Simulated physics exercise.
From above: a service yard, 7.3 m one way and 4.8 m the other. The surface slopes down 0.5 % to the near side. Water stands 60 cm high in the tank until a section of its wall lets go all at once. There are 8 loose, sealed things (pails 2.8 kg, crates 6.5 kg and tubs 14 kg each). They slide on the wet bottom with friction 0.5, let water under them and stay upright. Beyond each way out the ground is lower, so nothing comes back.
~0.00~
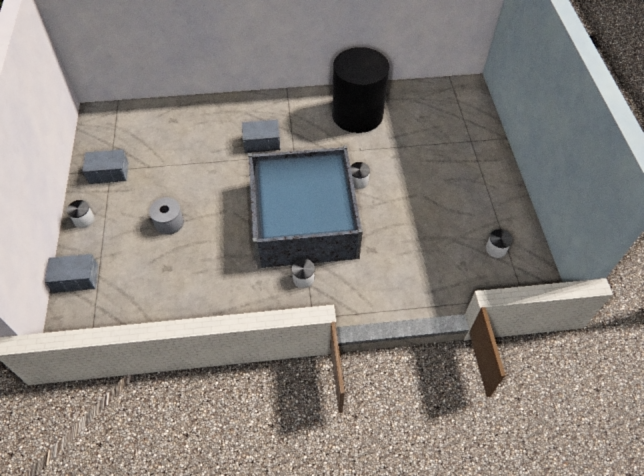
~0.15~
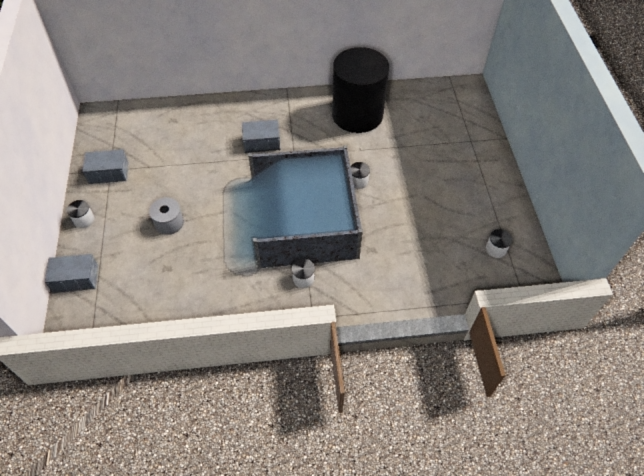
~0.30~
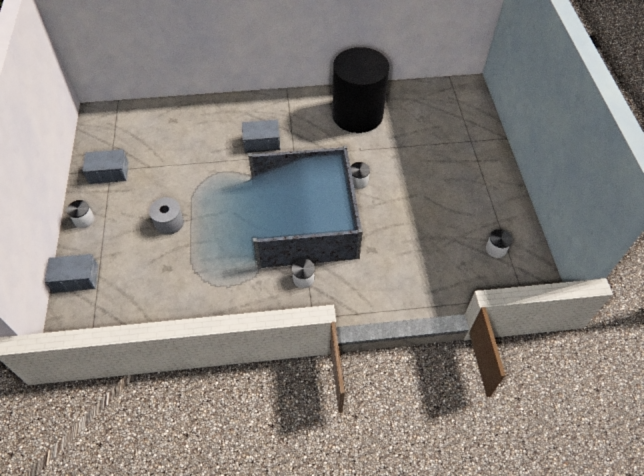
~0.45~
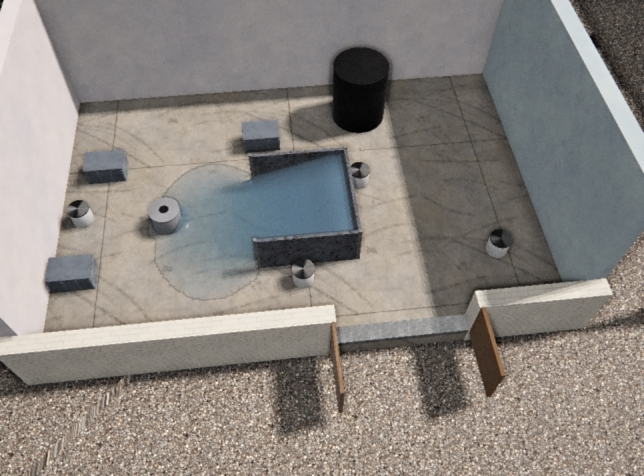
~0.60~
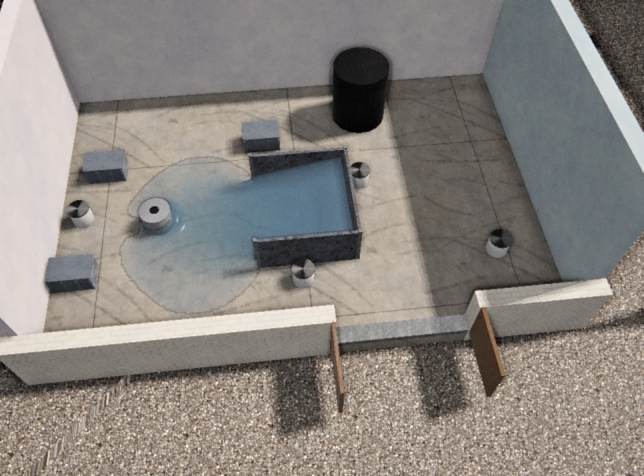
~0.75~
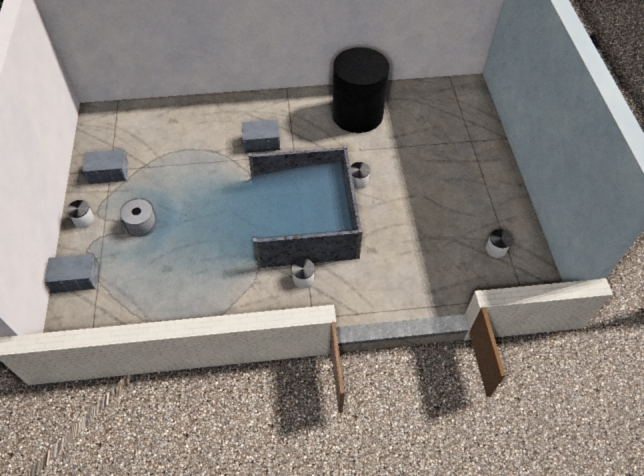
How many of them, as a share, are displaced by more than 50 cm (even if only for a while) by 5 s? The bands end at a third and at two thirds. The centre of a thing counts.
Share: Between one and two thirds.
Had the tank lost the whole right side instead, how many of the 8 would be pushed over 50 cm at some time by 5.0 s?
In that case 2 of them.
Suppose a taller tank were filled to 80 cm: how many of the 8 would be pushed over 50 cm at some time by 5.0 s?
Then 6.
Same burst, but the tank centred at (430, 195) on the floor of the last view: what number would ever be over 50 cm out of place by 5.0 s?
Then 6.
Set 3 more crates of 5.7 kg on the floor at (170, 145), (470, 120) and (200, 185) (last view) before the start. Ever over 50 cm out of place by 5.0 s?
In turn: More, short of it, past it.
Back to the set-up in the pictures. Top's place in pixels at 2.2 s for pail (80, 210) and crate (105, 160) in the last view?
Around (69, 179) and (89, 106).
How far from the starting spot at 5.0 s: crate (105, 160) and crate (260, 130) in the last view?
In turn: 350 cm, 20 cm.
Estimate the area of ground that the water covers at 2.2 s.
About 15 m2.
After 1.1 s 1 of 8 are over 50 cm from their spots; 0 afloat.
After 2.2 s 2 of 8 are over 50 cm from their spots; 4 afloat.
After 3.5 s 3 of 8 are over 50 cm from their spots; 4 afloat.
After 5.0 s 5 of 8 are over 50 cm from their spots, and 5 have been at some point; 3 afloat.
